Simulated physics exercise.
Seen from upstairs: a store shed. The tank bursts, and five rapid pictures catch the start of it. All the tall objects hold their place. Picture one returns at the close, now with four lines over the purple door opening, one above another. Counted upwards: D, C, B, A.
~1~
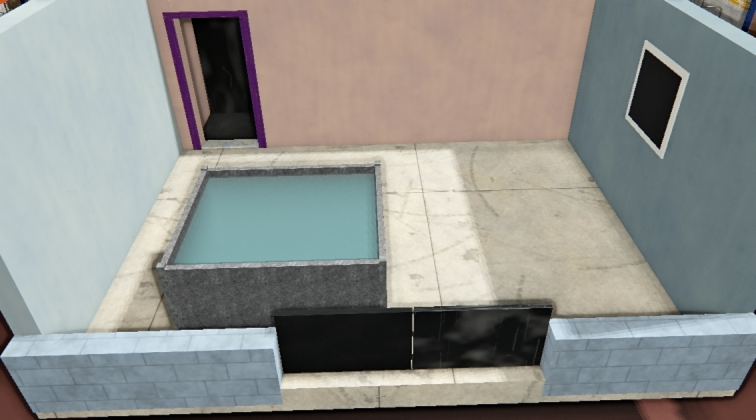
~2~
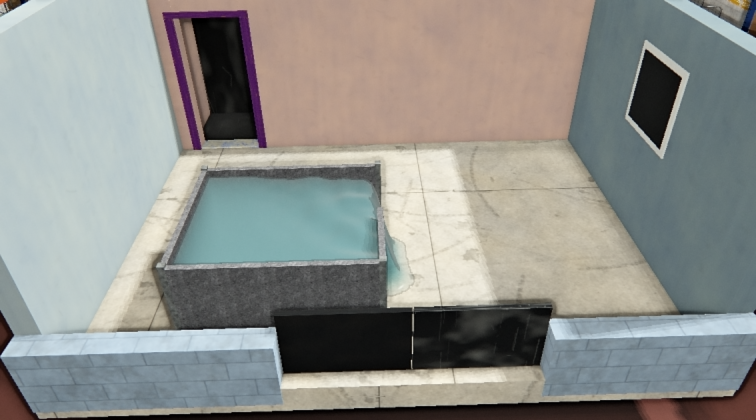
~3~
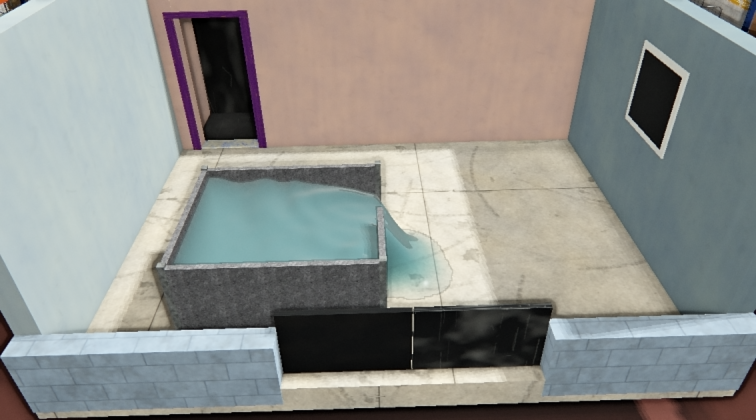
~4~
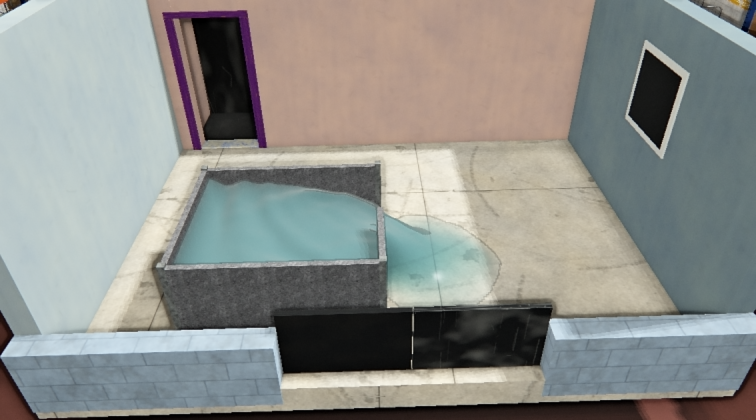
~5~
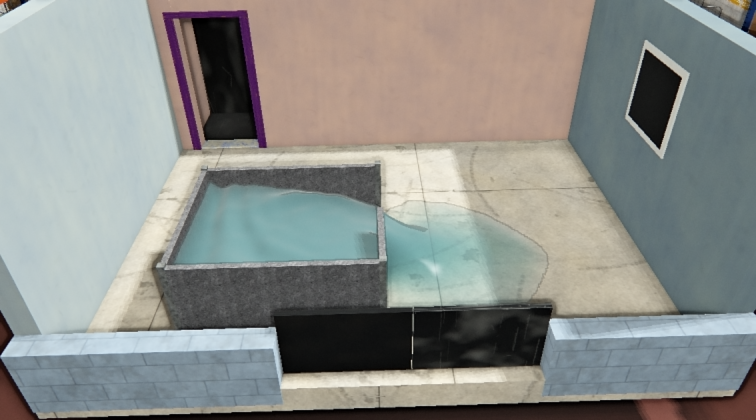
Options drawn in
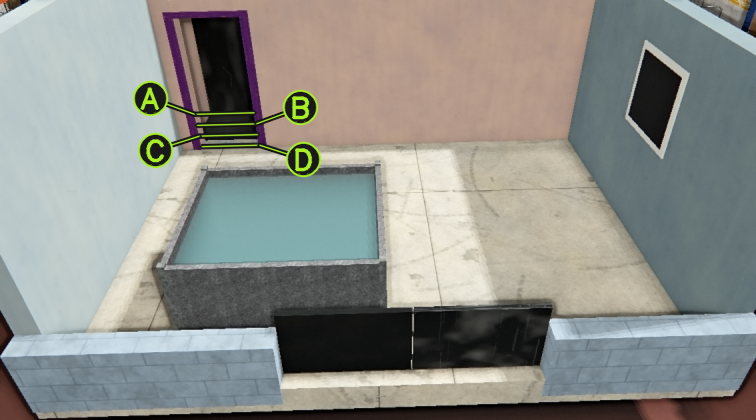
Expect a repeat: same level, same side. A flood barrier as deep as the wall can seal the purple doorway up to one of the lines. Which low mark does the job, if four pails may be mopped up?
C.
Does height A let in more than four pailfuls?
No.
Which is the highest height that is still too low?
That would be D.
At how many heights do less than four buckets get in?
Three.
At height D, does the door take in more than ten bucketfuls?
Yes, it does.
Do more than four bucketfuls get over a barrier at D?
Yes, that goes wrong.
On the marked copy, A at (224, 113); B at (226, 124); C at (228, 135); D at (230, 145); from the bottom up D, C, B, A.
With A, nothing gets over.
With B, nothing gets over.
With C, nothing gets over.
With D, some 15 bucketfuls get in.
